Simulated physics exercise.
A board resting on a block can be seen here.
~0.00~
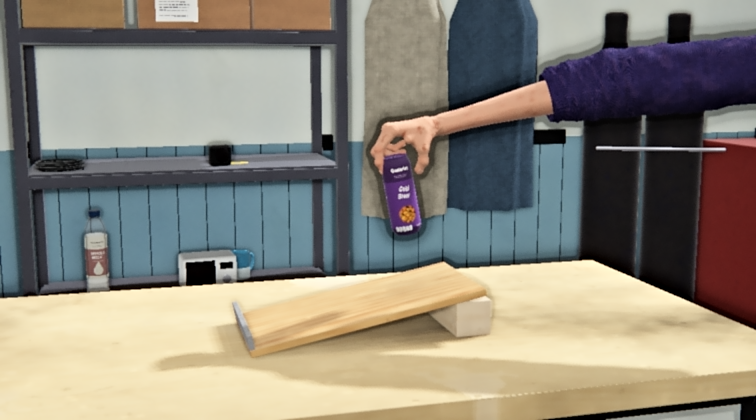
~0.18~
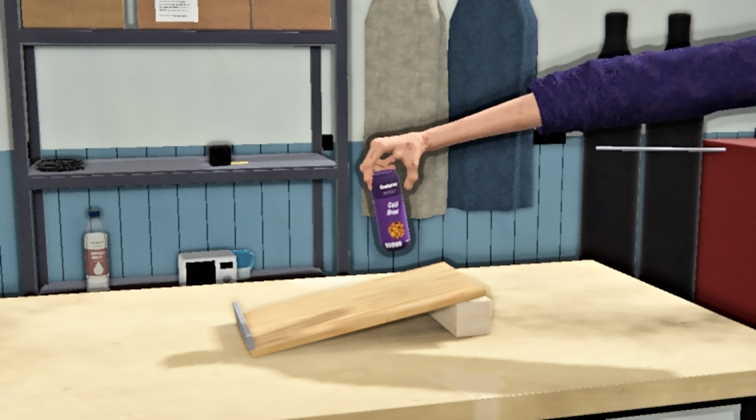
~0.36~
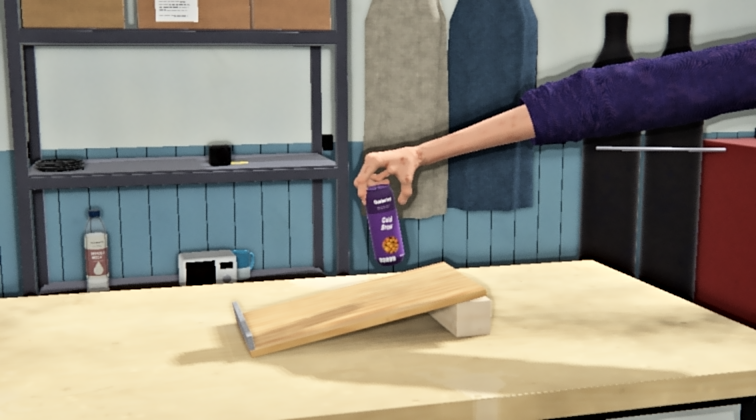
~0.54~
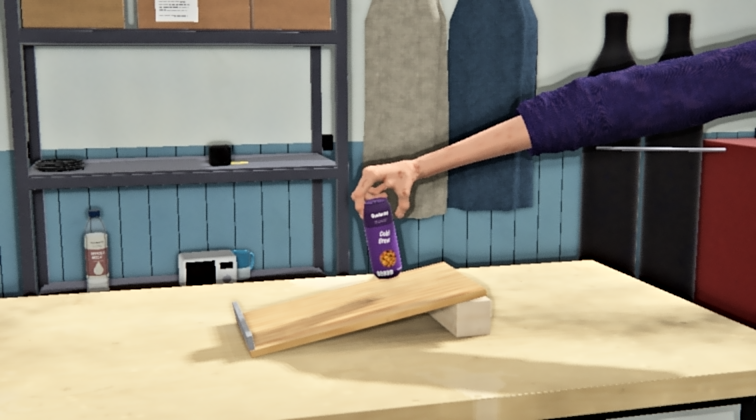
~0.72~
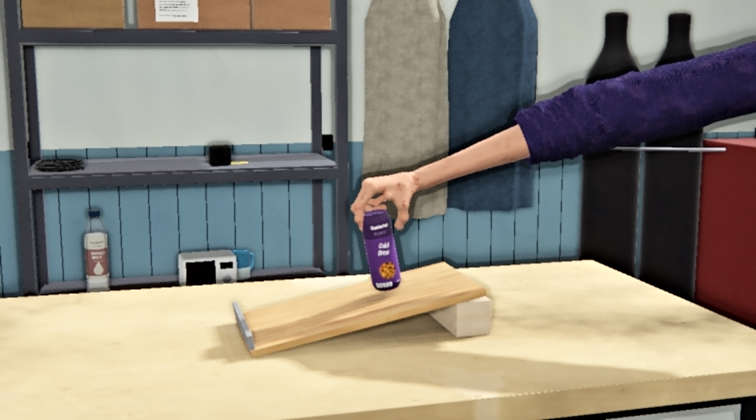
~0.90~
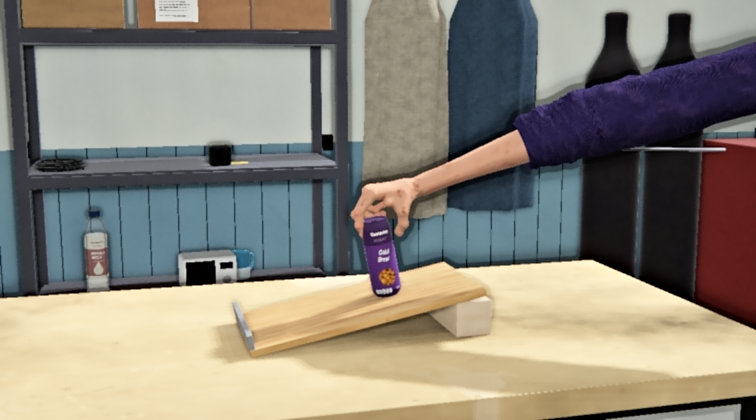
The video shows a hand in a purple sleeve lowering a purple can, moving slightly left at first, onto a tilted wooden board resting on a block on a table, with the fingers still at the can's top.
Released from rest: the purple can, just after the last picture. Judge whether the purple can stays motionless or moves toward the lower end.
The purple can stays motionless.
Around 1.10 s, nothing moves.
Around 1.40 s, purple can resting near (381, 257).
Finally (1.9 s), it is still in place. Final places as the last picture's camera would see them, purple can near (381, 257). The purple can stays where it is put.
